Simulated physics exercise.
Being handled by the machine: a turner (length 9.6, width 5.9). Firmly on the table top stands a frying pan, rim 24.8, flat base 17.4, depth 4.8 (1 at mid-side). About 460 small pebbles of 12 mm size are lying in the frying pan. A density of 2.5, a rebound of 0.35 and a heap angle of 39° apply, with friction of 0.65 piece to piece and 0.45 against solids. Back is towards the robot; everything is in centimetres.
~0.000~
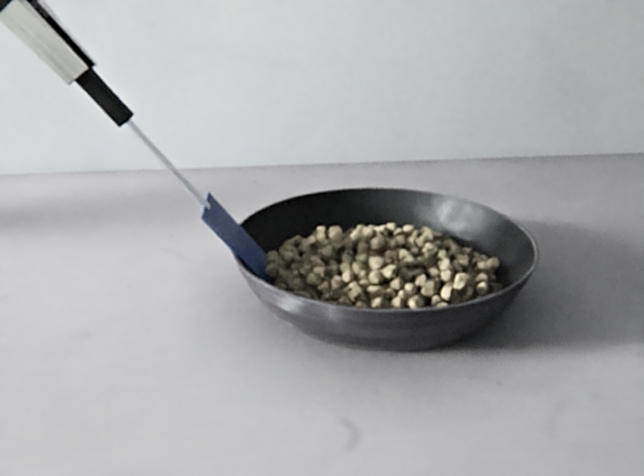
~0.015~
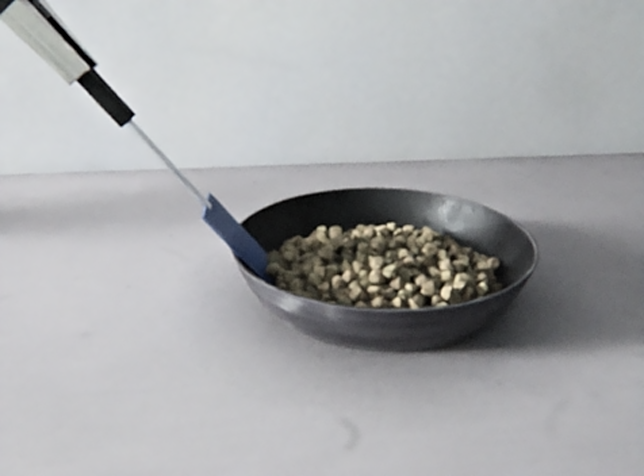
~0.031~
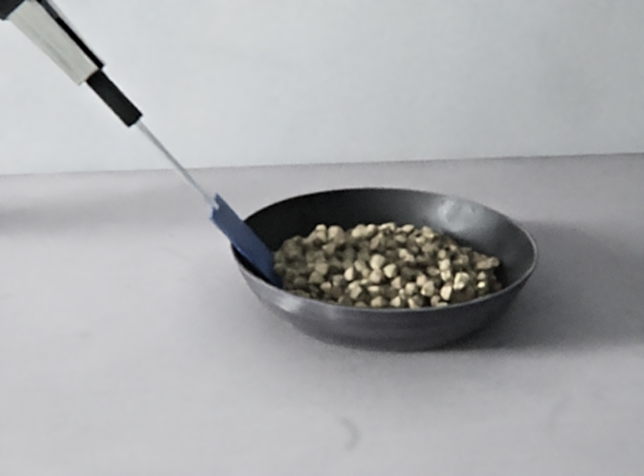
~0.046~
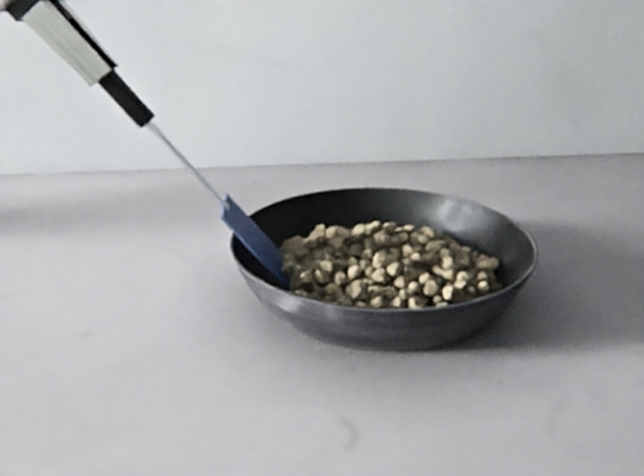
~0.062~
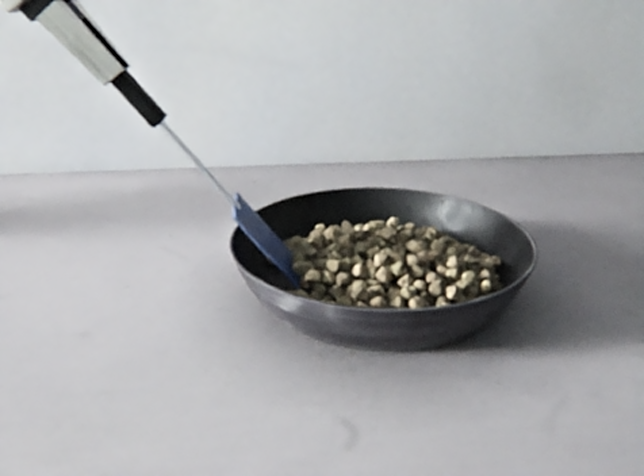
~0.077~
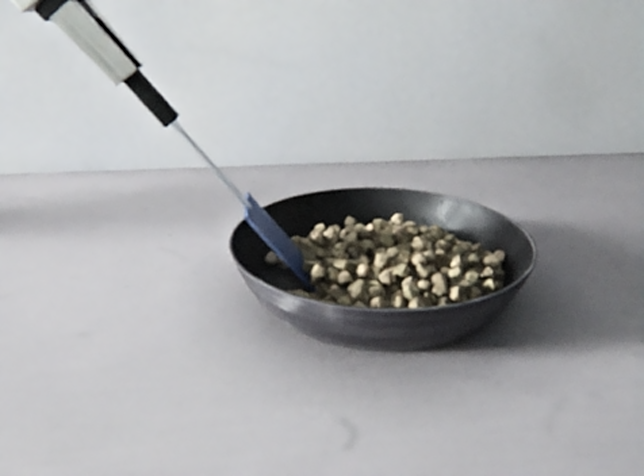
To begin with, a machine-held turner with a blue blade rests inside the left edge of a dark frying pan filled with small, pale pebbles. After barely moving, it slides slowly a short way right, pushing the nearest pebbles together and slightly heaping them while the pan stays still.
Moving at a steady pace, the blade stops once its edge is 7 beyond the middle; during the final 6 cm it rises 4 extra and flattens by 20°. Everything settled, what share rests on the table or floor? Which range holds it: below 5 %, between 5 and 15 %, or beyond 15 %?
The range below 5 %.
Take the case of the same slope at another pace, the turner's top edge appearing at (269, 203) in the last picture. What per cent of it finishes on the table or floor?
Share: Roughly 10 %.
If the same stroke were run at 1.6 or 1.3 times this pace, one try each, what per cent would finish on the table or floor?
Roughly 10 per cent on the first try and 5 per cent on the second.
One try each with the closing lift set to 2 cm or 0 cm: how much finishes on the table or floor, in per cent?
It comes to around 0 per cent on the first try and around 5 per cent on the second.
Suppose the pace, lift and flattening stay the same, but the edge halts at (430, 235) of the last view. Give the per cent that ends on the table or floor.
I'd put it near 0 per cent.
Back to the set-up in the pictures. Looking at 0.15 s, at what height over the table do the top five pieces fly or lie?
I'd put them at about 5 centimetres above the table.
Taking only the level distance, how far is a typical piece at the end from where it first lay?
The figure is about 3 cm.
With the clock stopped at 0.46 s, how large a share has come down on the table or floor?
That would be near 2 per cent, give or take.
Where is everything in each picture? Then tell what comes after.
Turner top edge at (205, 204), sloping 53°; upper third of the load around (379, 261), from x 275 to 495, top at y 230; 457 in the frying pan, in the first frame.
Turner top edge at (206, 204), sloping 53°; upper third of the load around (379, 261), from x 275 to 495, top at y 230, in the second frame.
Turner top edge at (213, 204), sloping 53°; upper third of the load around (378, 260), from x 275 to 495, top at y 230, in the third frame.
Turner top edge at (224, 205), sloping 53°; upper third of the load around (378, 256), from x 275 to 495, top at y 230, in the fourth frame.
Turner top edge at (235, 204), sloping 53°; upper third of the load around (384, 256), from x 270 to 495, top at y 225, in the fifth frame.
Turner top edge at (246, 204), sloping 53°; upper third of the load around (392, 254), from x 270 to 500, top at y 220; 457 in the frying pan, in the sixth frame.
By 0.15 s, sloping 53°, highest piece 5 above the table; 457 in the frying pan.
By 0.22 s, sloping 44°, highest piece 6 above the table; 457 in the frying pan.
By 0.46 s, sloping 33°, highest piece 6 above the table; 448 in the frying pan, 5 on the table or floor, 4 on the blade or in flight.
By 1.51 s, sloping 33°, highest piece 6 above the table; 448 in the frying pan, 9 on the table or floor.
Final count, 448 in the frying pan, 9 on the table or floor. That is 2 % on the table or floor.
